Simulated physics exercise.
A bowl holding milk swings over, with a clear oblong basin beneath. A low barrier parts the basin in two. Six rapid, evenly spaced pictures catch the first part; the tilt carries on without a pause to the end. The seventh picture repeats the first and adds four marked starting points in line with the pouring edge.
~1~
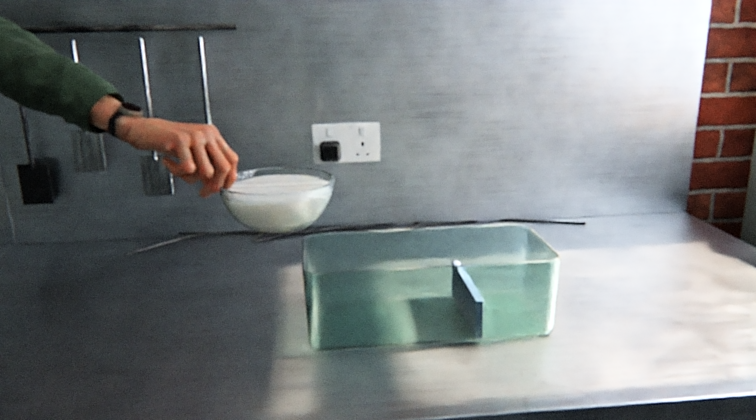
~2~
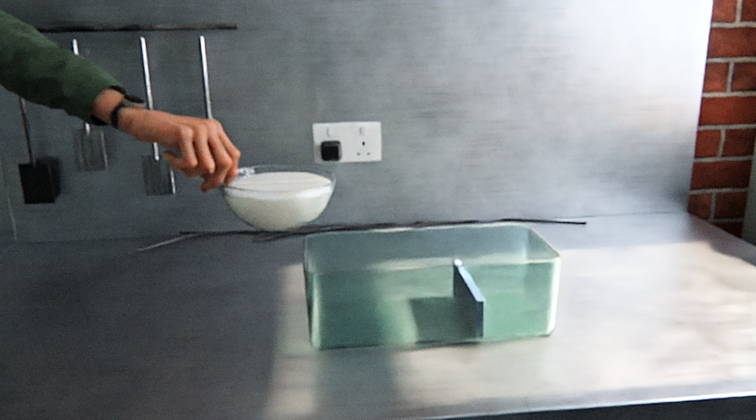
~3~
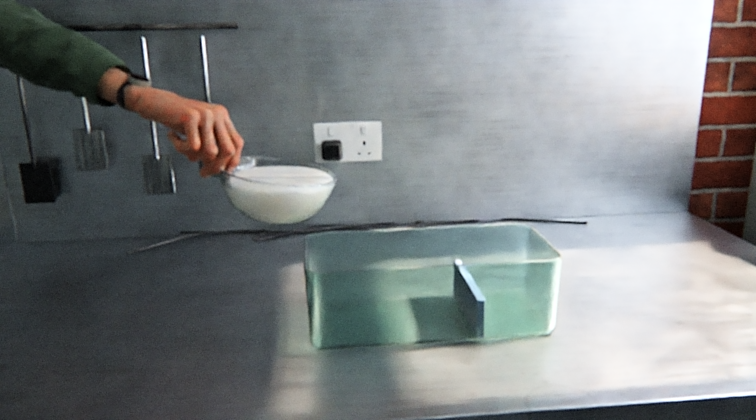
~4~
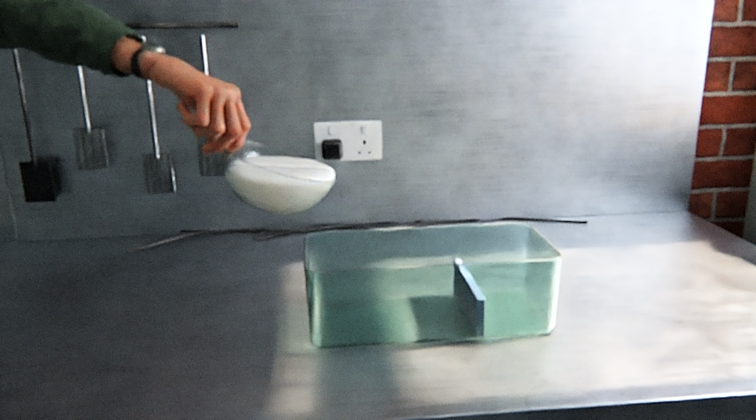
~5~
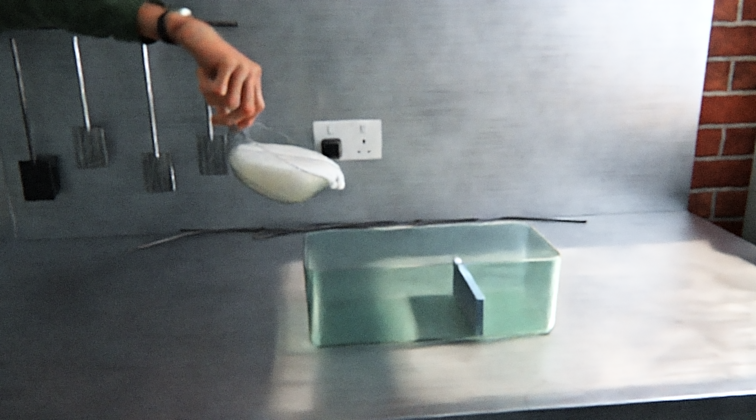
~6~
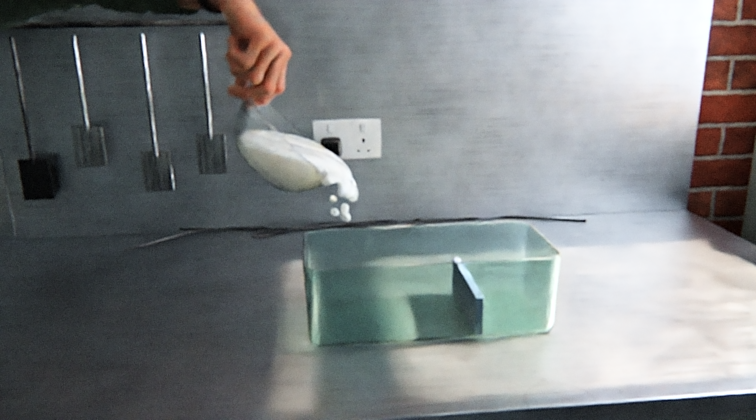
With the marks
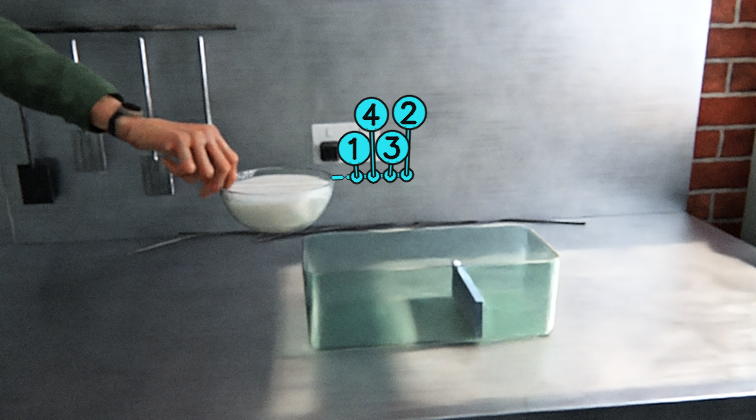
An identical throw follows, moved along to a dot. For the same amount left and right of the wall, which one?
The best place is 3.
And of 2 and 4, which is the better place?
Place 2.
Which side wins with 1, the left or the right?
The left side.
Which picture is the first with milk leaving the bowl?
In picture 4.
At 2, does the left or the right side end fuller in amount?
The right one.
On the marked copy, 1 at (356, 176); 2 at (406, 174); 3 at (390, 175); 4 at (373, 176).
Choosing 1, about 93 % ends left of the wall and 2 % right of it; 5 % is lost outside.
Choosing 2, about 28 % ends left of the wall and 65 % right of it; 7 % is lost outside.
Choosing 3, about 46 % ends left of the wall and 45 % right of it; 9 % is lost outside.
Choosing 4, about 77 % ends left of the wall and 14 % right of it; 9 % is lost outside.
